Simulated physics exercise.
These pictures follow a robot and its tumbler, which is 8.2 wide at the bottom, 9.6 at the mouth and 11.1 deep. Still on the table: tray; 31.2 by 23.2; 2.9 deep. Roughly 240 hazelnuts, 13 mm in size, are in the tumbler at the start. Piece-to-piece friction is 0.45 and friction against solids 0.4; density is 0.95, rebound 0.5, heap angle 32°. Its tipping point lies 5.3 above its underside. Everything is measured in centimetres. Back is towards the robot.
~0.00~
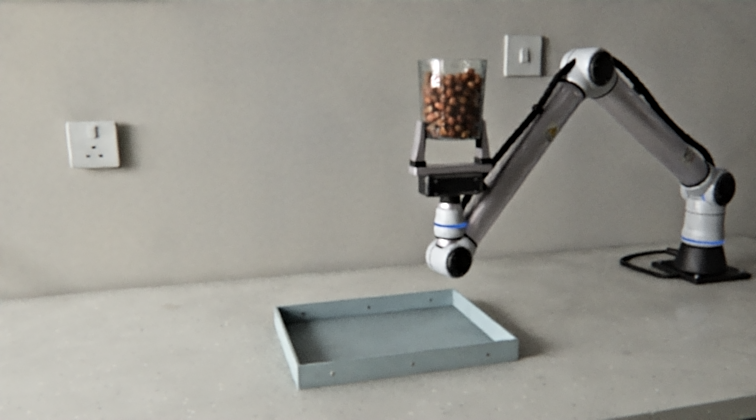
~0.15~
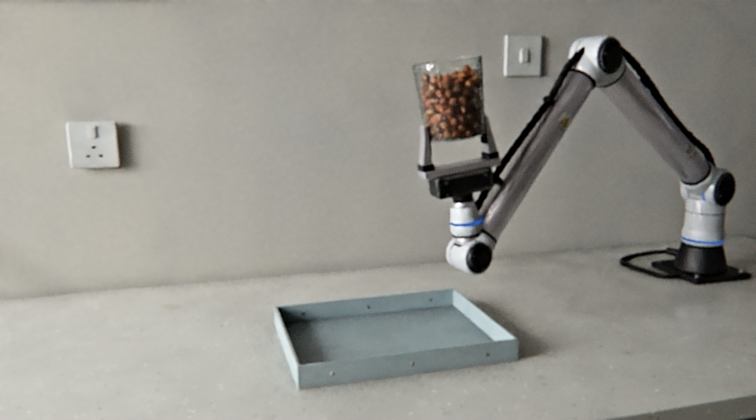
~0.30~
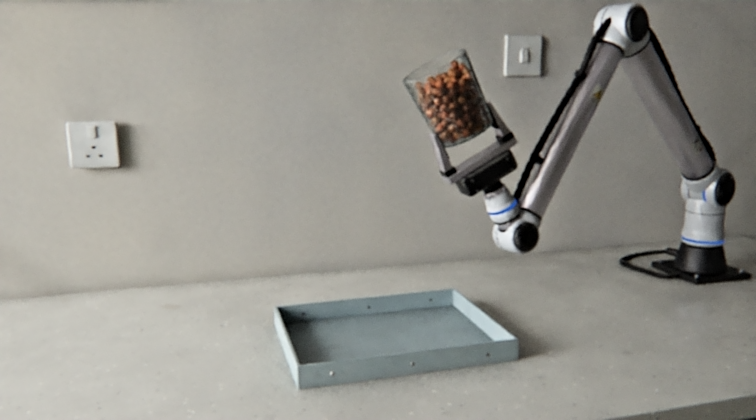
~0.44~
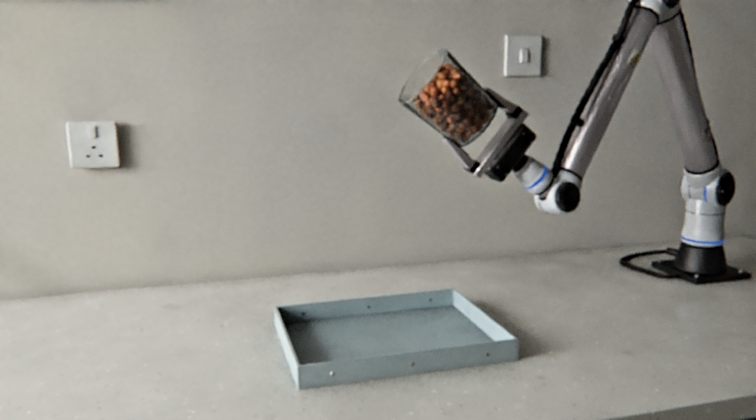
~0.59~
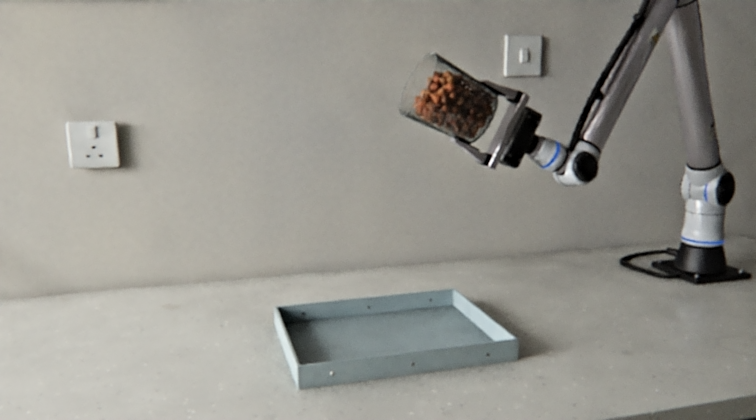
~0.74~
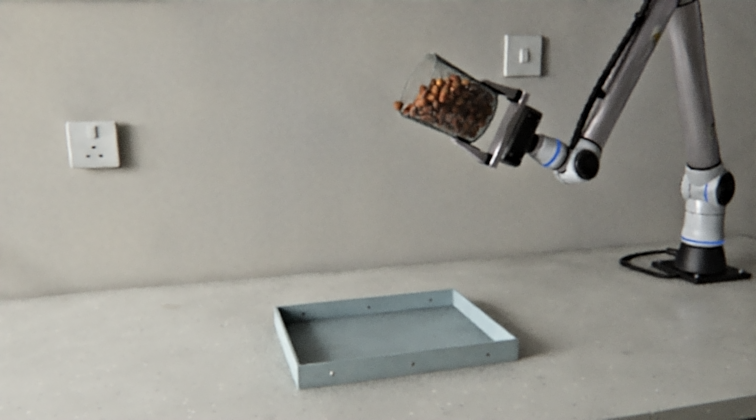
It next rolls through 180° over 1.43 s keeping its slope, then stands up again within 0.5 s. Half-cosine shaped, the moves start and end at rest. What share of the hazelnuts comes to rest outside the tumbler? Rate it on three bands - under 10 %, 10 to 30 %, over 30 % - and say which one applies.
The lowest band, under 10 %.
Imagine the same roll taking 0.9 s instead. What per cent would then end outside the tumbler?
In that case around 0 percent.
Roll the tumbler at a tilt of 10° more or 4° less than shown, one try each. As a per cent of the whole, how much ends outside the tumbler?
Around 20 percent on the first try, 0 percent on the second.
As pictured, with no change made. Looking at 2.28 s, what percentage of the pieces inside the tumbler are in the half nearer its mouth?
About 40 per cent.
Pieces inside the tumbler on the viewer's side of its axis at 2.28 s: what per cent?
60 per cent or thereabouts.
After 1.51 s, tipped 64°, highest piece 40 above the table; 235 in the tumbler, 1 in the tray, 2 in flight or on a rim.
After 2.28 s, tipped 56°, highest piece 40 above the table; 229 in the tumbler, 8 in the tray, 1 in flight or on a rim.
After 2.87 s, upright, highest piece 42 above the table; 229 in the tumbler, 9 in the tray.
After 3.57 s, upright, highest piece 42 above the table; 229 in the tumbler, 9 in the tray.
In the end, 229 in the tumbler, 9 in the tray. That is 4 % outside the tumbler.
